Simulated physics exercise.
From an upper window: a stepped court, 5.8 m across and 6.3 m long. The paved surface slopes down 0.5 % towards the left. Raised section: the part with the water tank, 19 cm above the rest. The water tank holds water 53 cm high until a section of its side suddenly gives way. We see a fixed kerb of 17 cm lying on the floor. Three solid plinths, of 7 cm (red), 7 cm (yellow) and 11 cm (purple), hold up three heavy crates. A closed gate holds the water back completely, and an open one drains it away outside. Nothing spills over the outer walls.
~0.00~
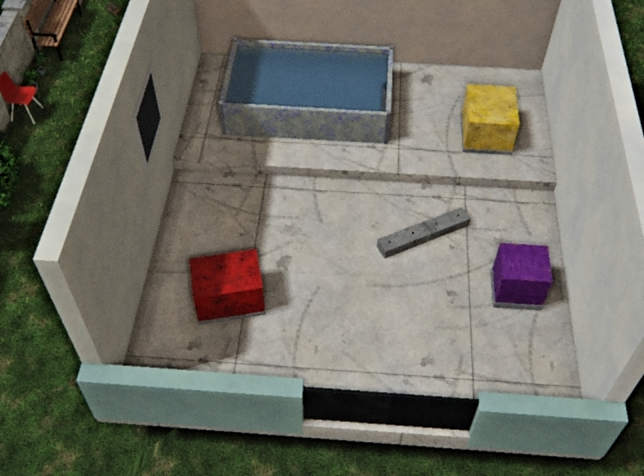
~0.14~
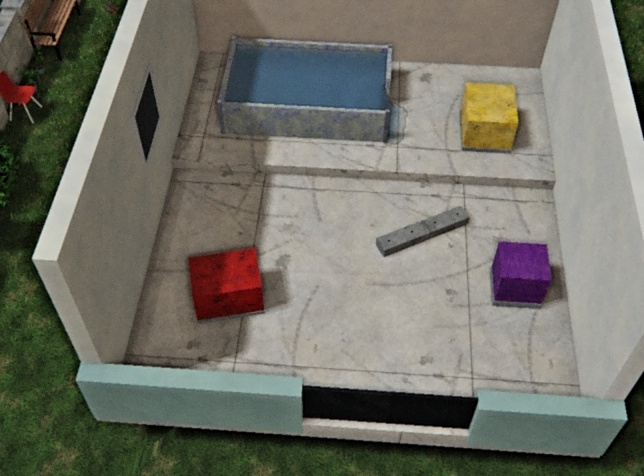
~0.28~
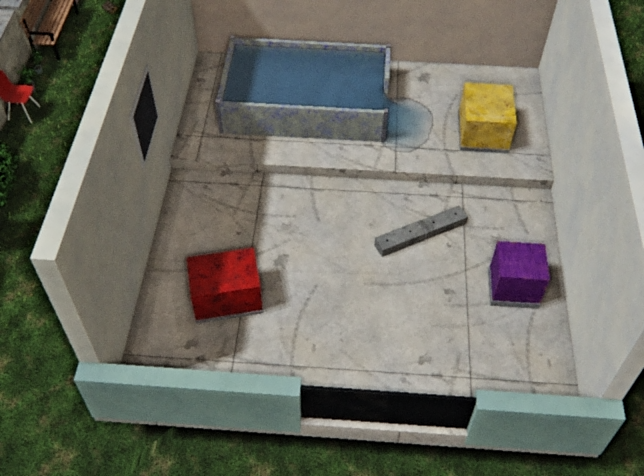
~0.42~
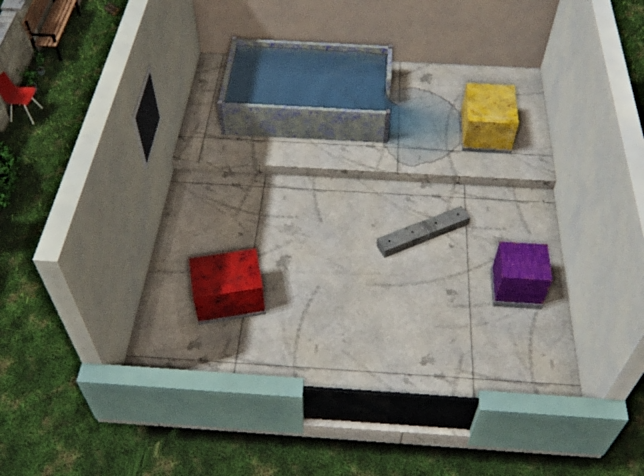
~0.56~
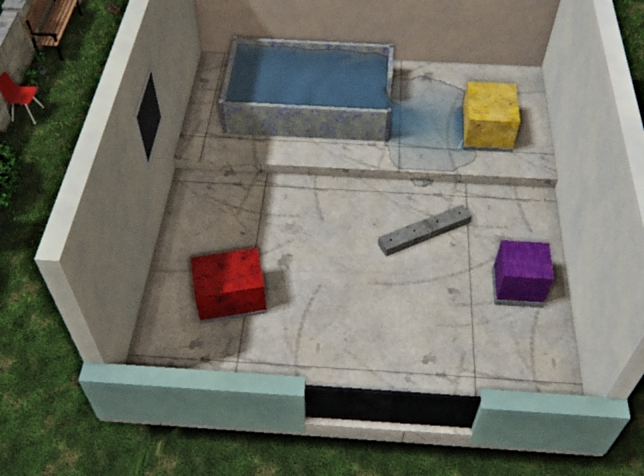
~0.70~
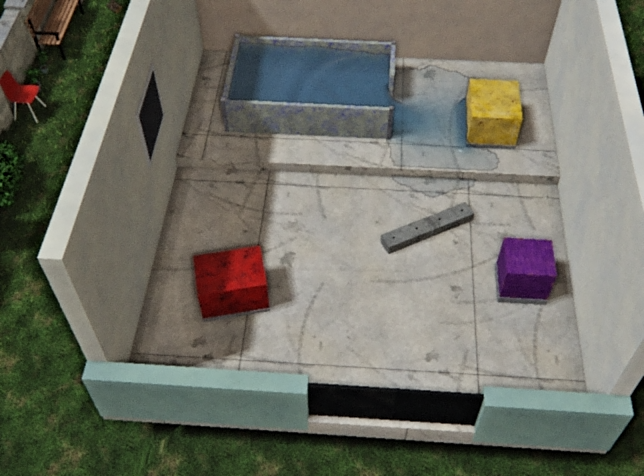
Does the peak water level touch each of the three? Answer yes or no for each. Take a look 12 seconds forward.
Crate by crate: Red crate - yes, touched; yellow crate - yes, touched; purple crate - yes, touched.
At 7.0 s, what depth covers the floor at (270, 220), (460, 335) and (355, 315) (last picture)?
First spot near 2 cm, second near 3 cm, third near 3 cm.
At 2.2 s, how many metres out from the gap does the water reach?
Distance: Approx. 4.2 m.
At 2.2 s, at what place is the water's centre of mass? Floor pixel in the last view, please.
At roughly (362, 114).
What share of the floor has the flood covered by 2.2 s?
Around 25 per cent.
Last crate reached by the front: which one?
That would be the red one.
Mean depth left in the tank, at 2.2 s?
I'd put the mean depth near 35 centimetres.
After 1.4 s water covers 15 % of the floor and is deepest (32 cm) near (451, 129); red plinth not reached, yellow plinth reached, purple plinth not reached.
After 2.2 s water covers 25 % of the floor and is deepest (31 cm) near (451, 129); red plinth not reached, yellow plinth reached, purple plinth reached.
After 3.5 s water covers 40 % of the floor and is deepest (22 cm) near (451, 129); red plinth not reached, yellow plinth reached, purple plinth reached.
After 7.0 s water covers 85 % of the floor and is deepest (16 cm) near (518, 261); red plinth reached, yellow plinth reached, purple plinth reached.
After 12.0 s water covers 95 % of the floor and is deepest (10 cm) near (122, 391); highest at the red plinth 10 cm, highest at the yellow plinth 33 cm, highest at the purple plinth 19 cm.
